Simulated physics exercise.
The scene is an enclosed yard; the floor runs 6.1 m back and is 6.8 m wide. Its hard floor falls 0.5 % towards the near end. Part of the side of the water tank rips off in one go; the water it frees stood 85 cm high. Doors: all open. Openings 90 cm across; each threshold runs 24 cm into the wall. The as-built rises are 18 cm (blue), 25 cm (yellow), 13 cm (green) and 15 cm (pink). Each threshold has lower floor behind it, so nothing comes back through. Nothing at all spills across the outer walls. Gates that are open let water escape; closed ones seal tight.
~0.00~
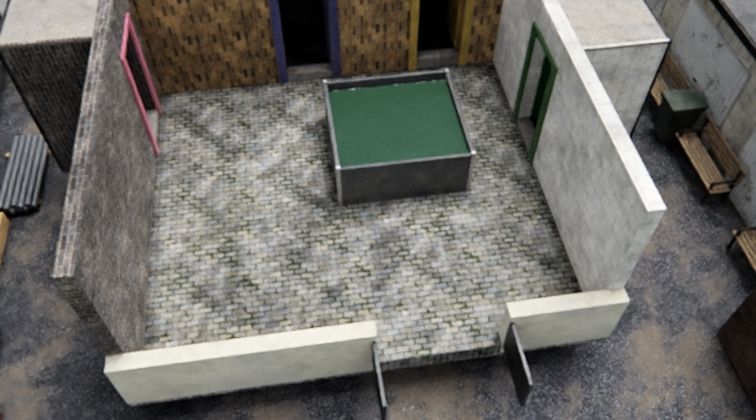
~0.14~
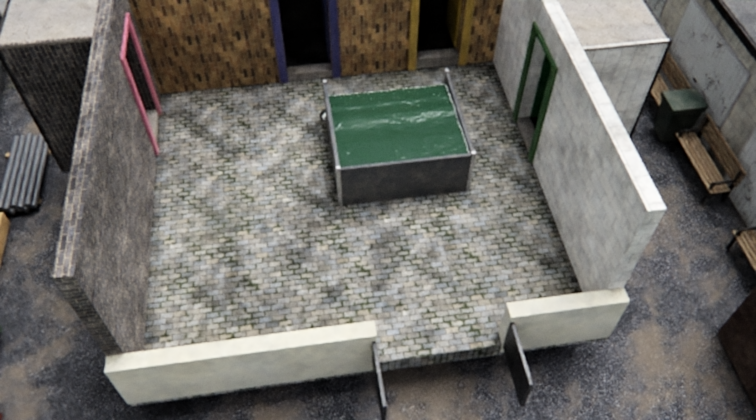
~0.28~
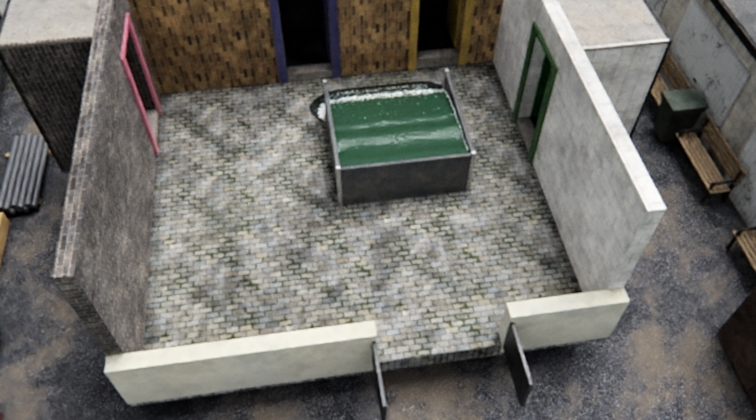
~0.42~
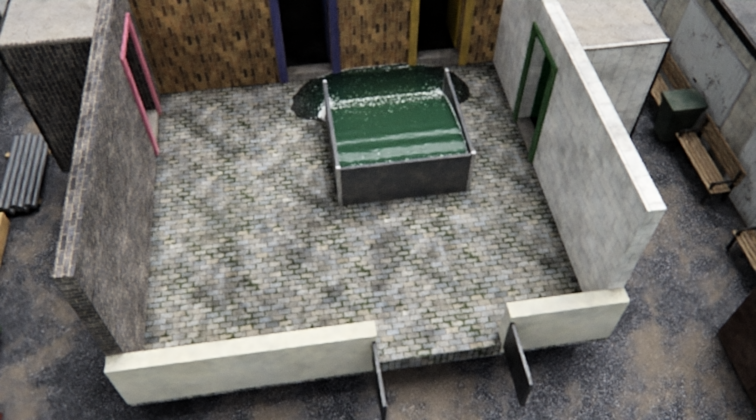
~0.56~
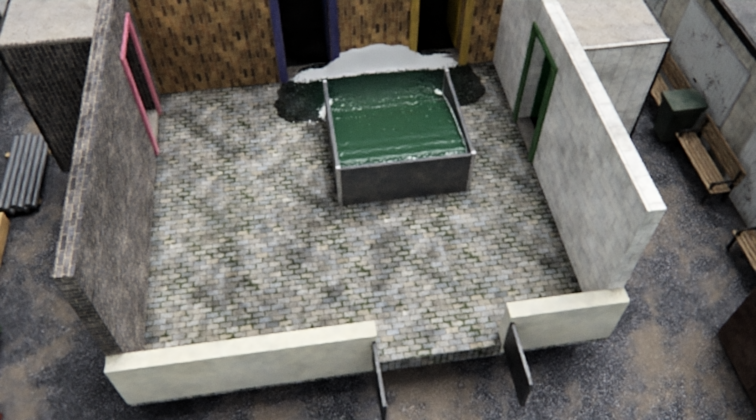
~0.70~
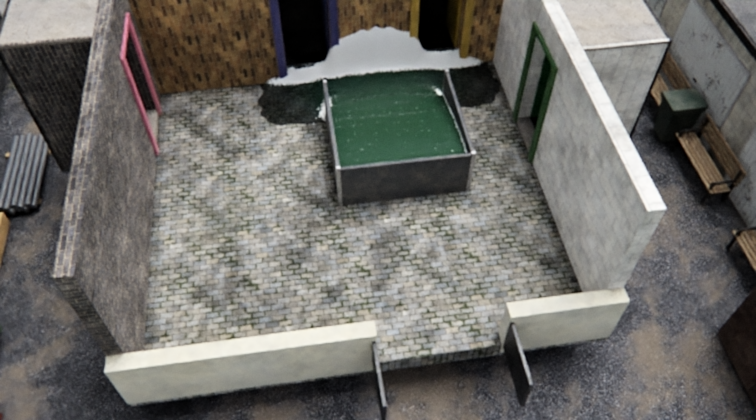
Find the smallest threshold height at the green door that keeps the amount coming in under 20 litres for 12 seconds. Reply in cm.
The smallest height is roughly 8 cm.
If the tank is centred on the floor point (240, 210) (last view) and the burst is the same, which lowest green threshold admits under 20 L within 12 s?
Roughly 16 centimetres.
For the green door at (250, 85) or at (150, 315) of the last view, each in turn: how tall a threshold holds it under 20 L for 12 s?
10.5 and 7.5 cm.
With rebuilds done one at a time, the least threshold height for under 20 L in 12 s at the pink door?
The pink door needs around 26 cm.
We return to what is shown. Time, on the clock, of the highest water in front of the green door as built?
It peaks around 3.0 s.
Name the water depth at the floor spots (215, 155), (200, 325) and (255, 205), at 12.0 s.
Ordered as asked: 4, 10, 5 cm.
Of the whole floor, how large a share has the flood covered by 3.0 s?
Roughly 50 percent.
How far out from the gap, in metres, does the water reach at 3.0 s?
I make it some 5.4 m.
After 1.4 s water covers 15 % of the floor, deepest (61 cm) near (489, 66); it has not reached the green door.
After 3.0 s water covers 50 % of the floor, deepest (36 cm) near (491, 72); 14 cm at the green door, 0 litres in over its 13 cm threshold.
After 12.0 s water covers 95 % of the floor, deepest (11 cm) near (143, 379); 5 cm at the green door, 2 litres in over its 13 cm threshold.
At the green door as built, the water arrived by 1.7 s and peaked near 14 cm at 3.0 s.
With a threshold of 7 cm, 27 litres would have come in within the 12 s; with 9.5 cm, 11 litres. So under 20 litres takes about 8 cm.
